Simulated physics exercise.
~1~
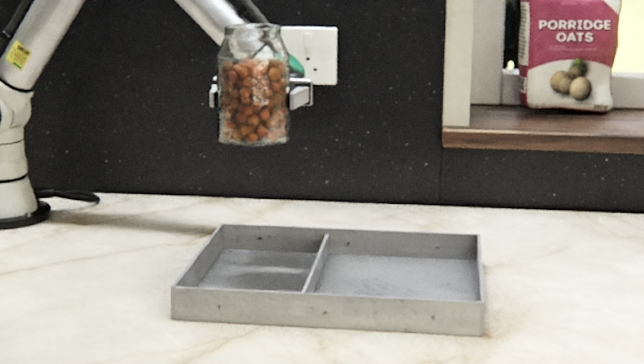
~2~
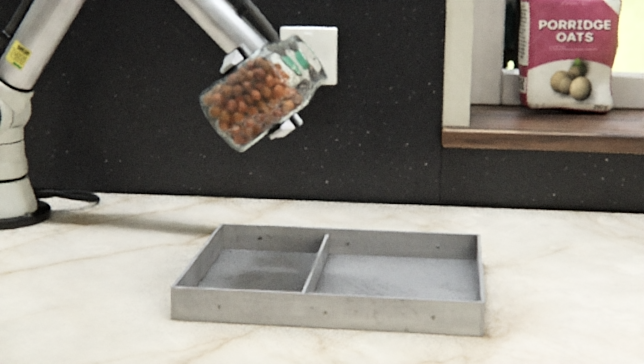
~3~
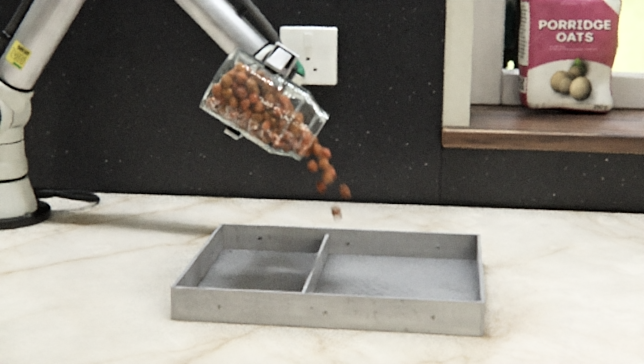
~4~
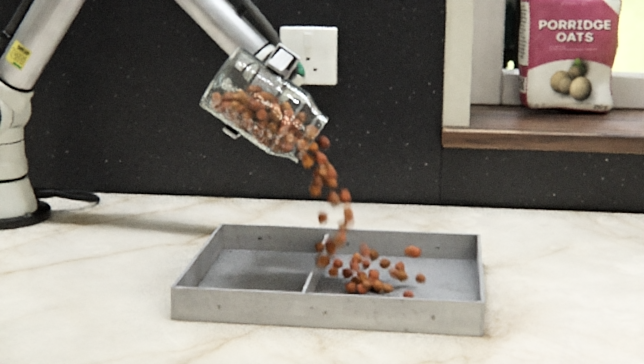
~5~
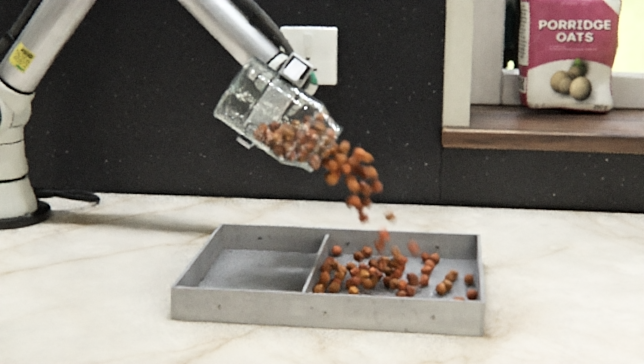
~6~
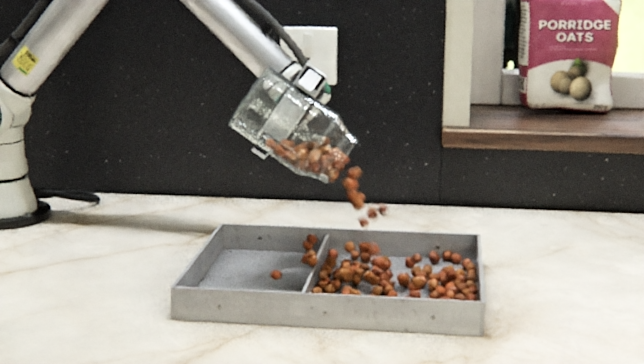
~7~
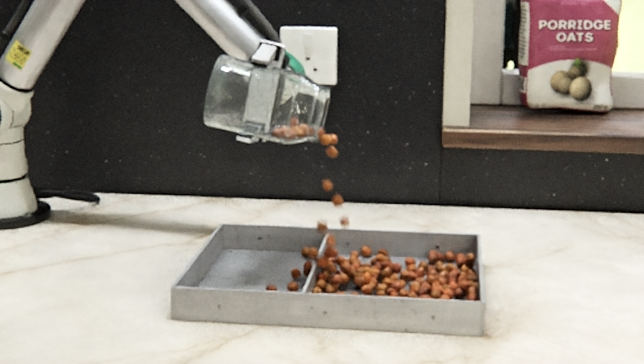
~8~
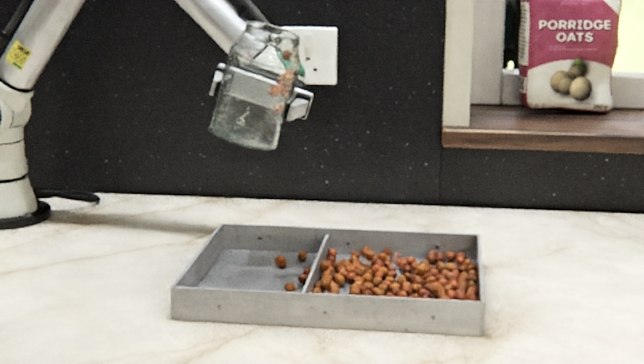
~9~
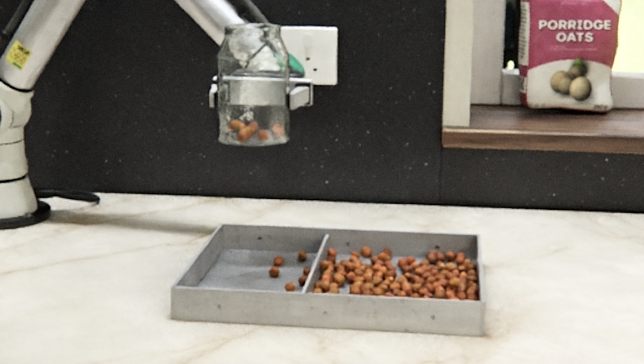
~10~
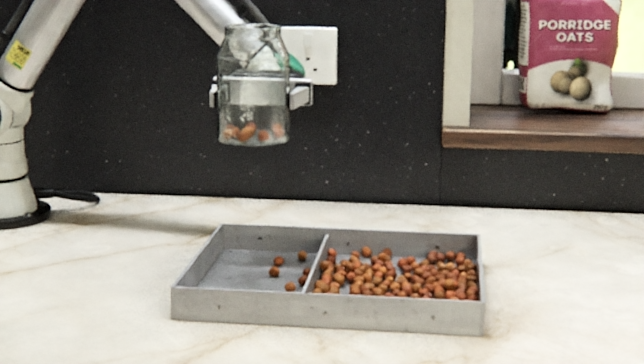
At the start, a robot arm holds an upright glass jar of hazelnuts above a grey tray divided into two parts, with a bag of porridge oats on a ledge at the right. The arm tilts the jar over to the right until its mouth points downward, and the nuts begin to tumble out. They stream into the larger right-hand part, piling up and spreading while a few land on the left. The arm then turns the jar back upright as the last nuts drop. Finally, most nuts lie in the right part, with a few in the left and some still in the jar.
